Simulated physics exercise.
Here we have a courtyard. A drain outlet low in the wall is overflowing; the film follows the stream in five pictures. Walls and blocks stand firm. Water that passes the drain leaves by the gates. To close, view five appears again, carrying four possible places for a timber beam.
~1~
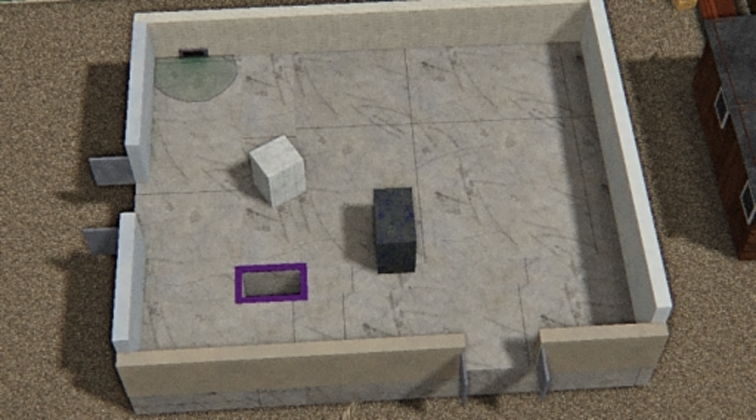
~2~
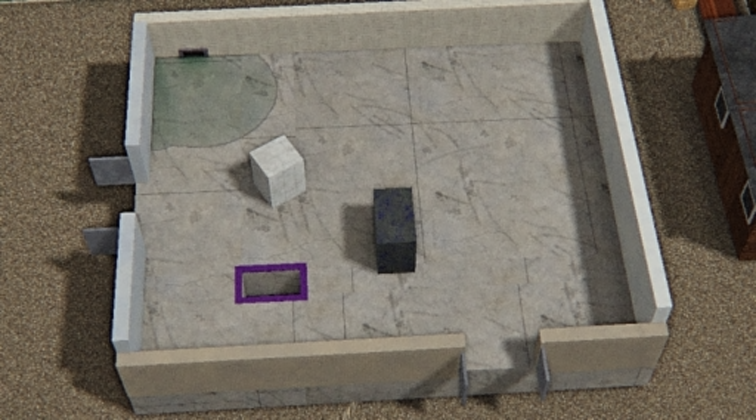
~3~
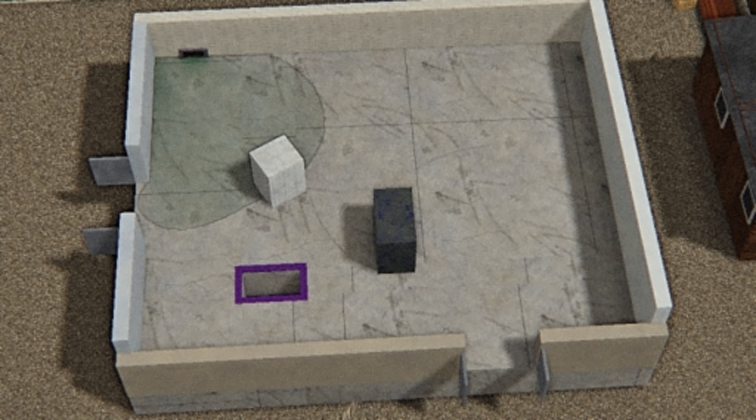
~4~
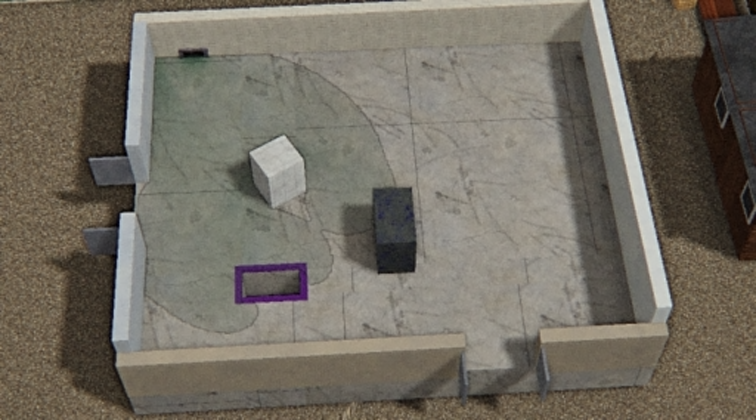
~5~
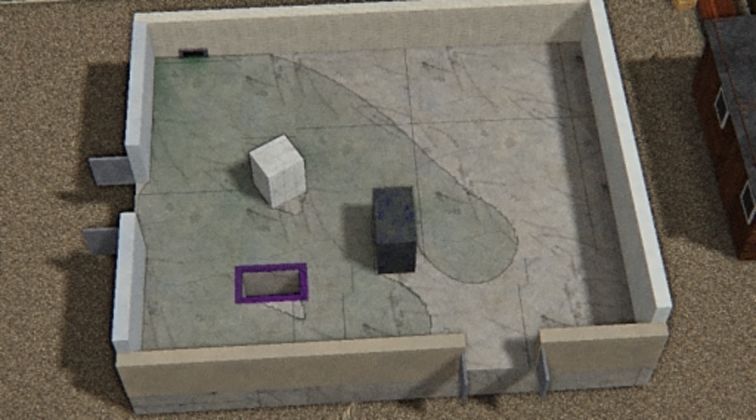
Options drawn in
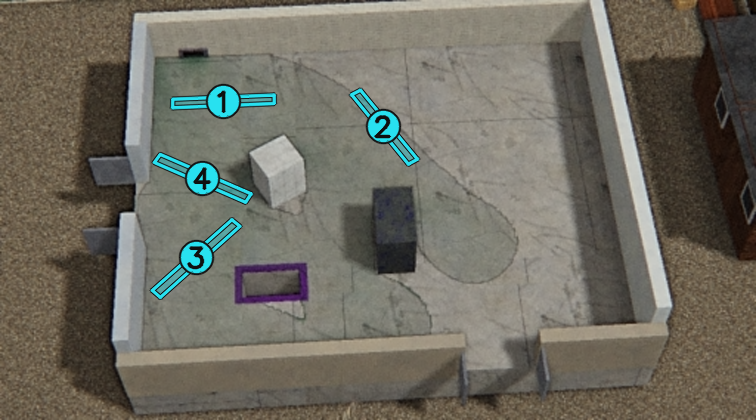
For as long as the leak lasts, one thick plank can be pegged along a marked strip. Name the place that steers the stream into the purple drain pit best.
2.
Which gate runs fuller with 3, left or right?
More leaves on the right.
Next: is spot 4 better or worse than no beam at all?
Worse.
On the marked copy, 1 from (172, 103) to (274, 99); 2 from (356, 92) to (412, 161); 3 from (156, 293) to (235, 223); 4 from (157, 158) to (248, 198).
For spot 1, about 18 % of the stream goes into the purple drain pit, about 79 % out by the gates.
For spot 2, about 32 % of the stream goes into the purple drain pit, about 66 % out by the gates.
For spot 3, about 16 % of the stream goes into the purple drain pit, about 81 % out by the gates.
For spot 4, about 13 % of the stream goes into the purple drain pit, about 83 % out by the gates.
